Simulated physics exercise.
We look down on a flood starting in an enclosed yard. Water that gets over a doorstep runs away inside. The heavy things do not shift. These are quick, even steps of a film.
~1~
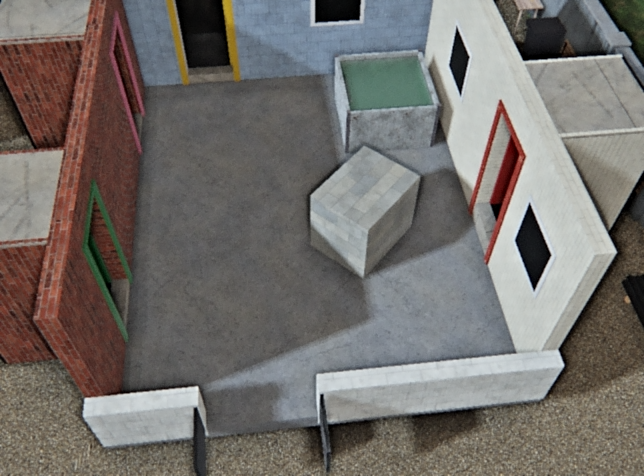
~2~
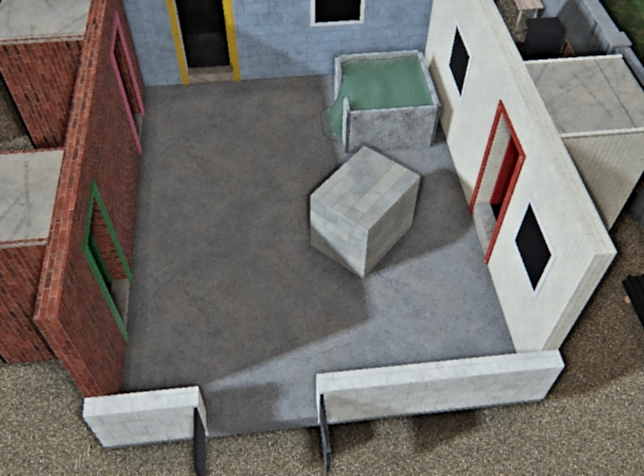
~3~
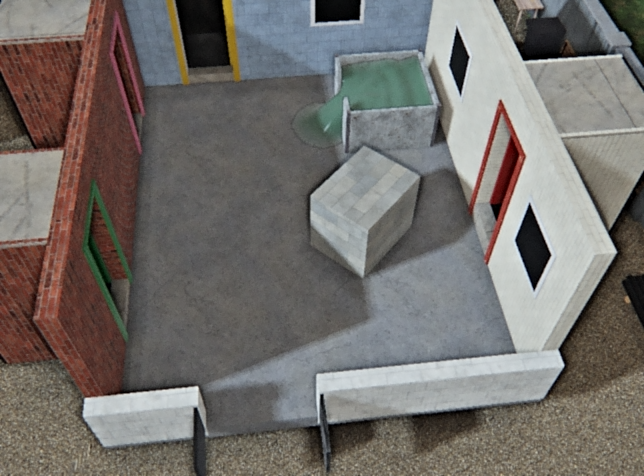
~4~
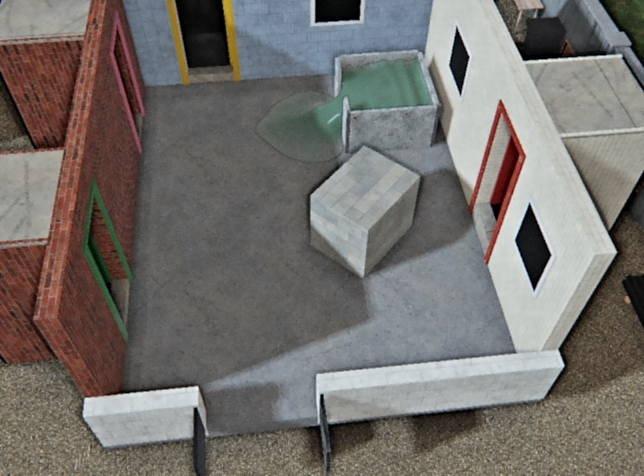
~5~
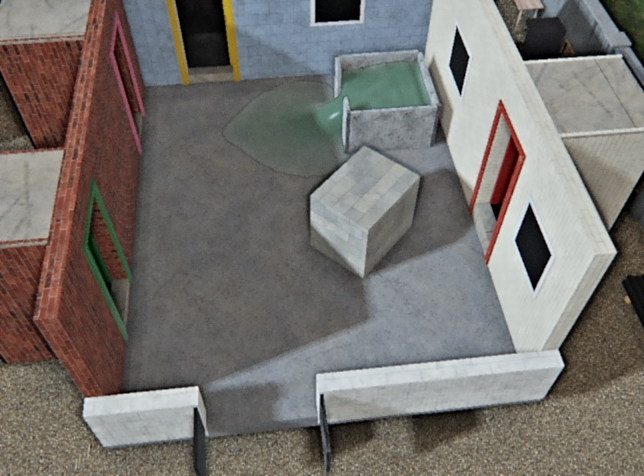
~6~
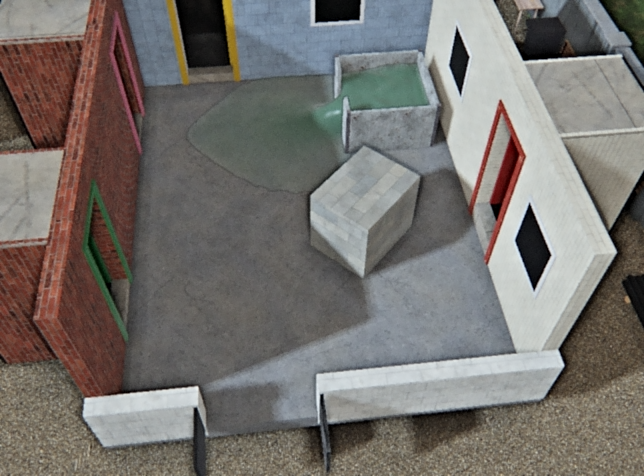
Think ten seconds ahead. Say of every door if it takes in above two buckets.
The red door stays under that; the pink door takes more than that; the yellow door stays under that; the green door stays under that.
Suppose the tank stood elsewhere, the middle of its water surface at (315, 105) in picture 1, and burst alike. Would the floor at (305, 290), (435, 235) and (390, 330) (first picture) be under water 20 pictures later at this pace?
As listed: Clear, clear, dry.
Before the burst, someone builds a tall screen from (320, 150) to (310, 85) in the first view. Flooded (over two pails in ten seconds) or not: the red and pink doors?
The red door is under; the pink door keeps below it.
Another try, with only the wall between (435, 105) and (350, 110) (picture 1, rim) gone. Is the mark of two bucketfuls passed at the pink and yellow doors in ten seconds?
My reading: The pink one stays under, the yellow one lets less in.
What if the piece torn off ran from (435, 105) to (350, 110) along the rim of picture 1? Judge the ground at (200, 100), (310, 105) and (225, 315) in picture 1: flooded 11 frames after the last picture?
In turn: Free of water, dry, wet.
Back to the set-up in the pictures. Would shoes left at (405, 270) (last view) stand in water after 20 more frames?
At that place: Dry.
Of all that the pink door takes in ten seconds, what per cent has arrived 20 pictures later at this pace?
Near 75 in a hundred.
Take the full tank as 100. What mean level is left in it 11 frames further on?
Near 46 in a hundred.
A moment on, water covers 35 % of the floor; the red door not reached, the pink door under two buckets in, the yellow door wet at the sill, nothing in, the green door not reached.
Next, water covers 45 % of the floor; the red door not reached, the pink door over two buckets in, the yellow door wet at the sill, nothing in, the green door wet at the sill, nothing in.
Then, water covers 50 % of the floor; the red door not reached, the pink door far over two buckets in, the yellow door wet at the sill, nothing in, the green door wet at the sill, nothing in.
Later, water covers 65 % of the floor; the red door not reached, the pink door far over two buckets in, the yellow door wet at the sill, nothing in, the green door wet at the sill, nothing in.
In the end, water covers 85 % of the floor; the red door wet at the sill, nothing in, the pink door far over two buckets in, the yellow door wet at the sill, nothing in, the green door wet at the sill, nothing in.
